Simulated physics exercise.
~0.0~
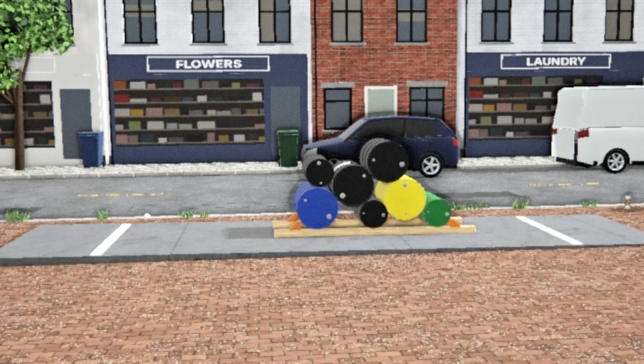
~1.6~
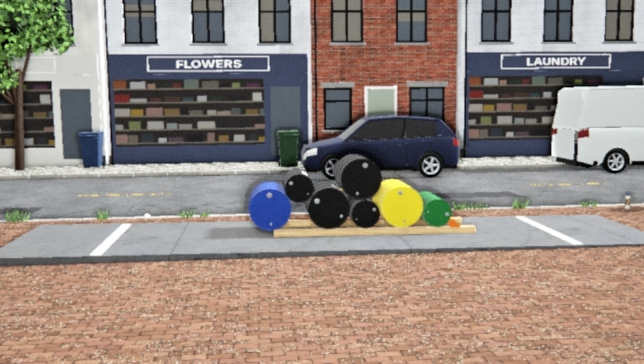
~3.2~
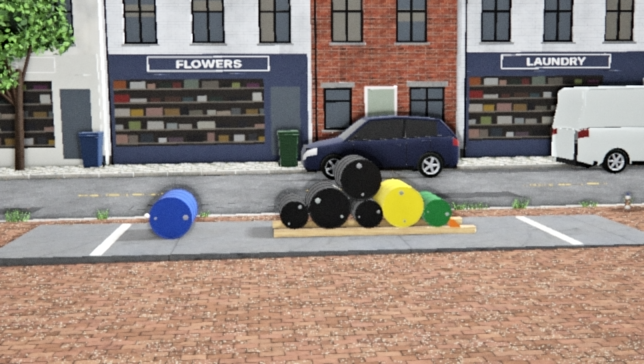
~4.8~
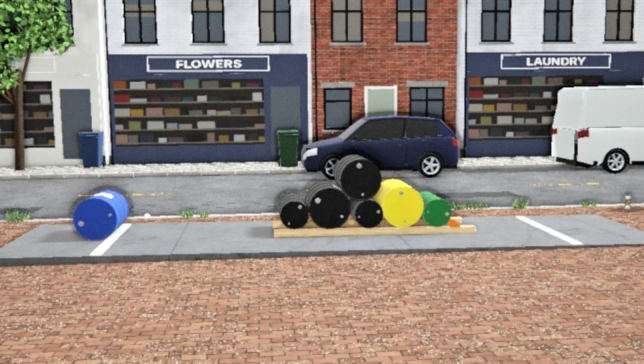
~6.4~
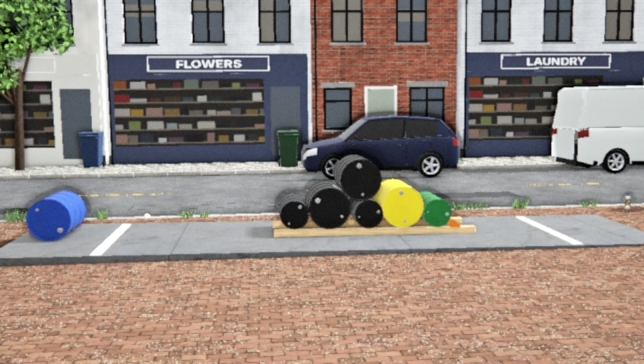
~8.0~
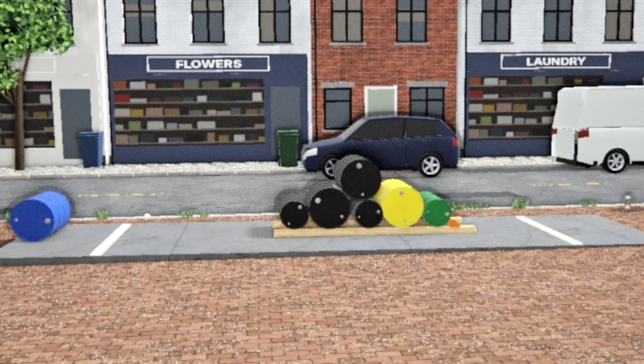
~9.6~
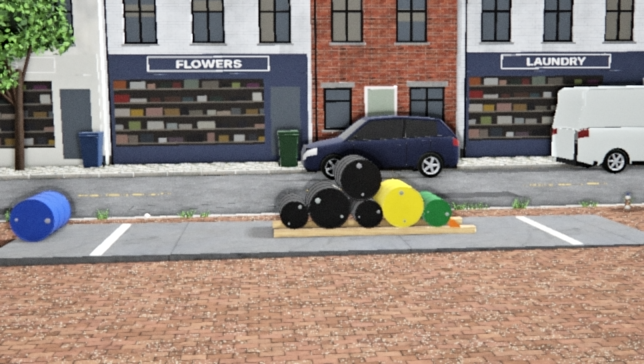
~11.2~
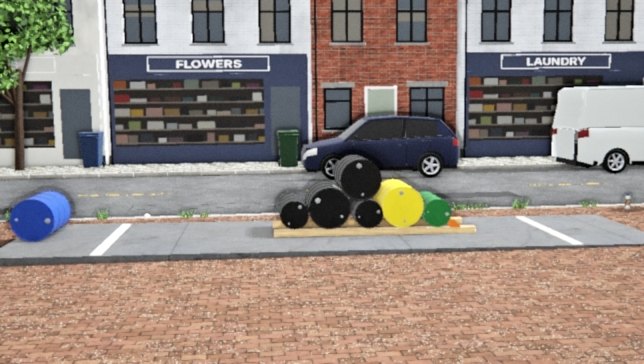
A paved storage bay beside a street is seen head-on from a still viewpoint, with a flower shop, a laundry, a dark car and a white van behind. Drums lie stacked on low timbers between two white lines, with blue at the left, black ones in the middle and on top, and yellow and green at the right. The blue drum rolls off the left end as the black drums settle lower. It rolls across the left line, slows and stops beyond it. The black, yellow and green drums remain on the timbers, with one black drum on top.
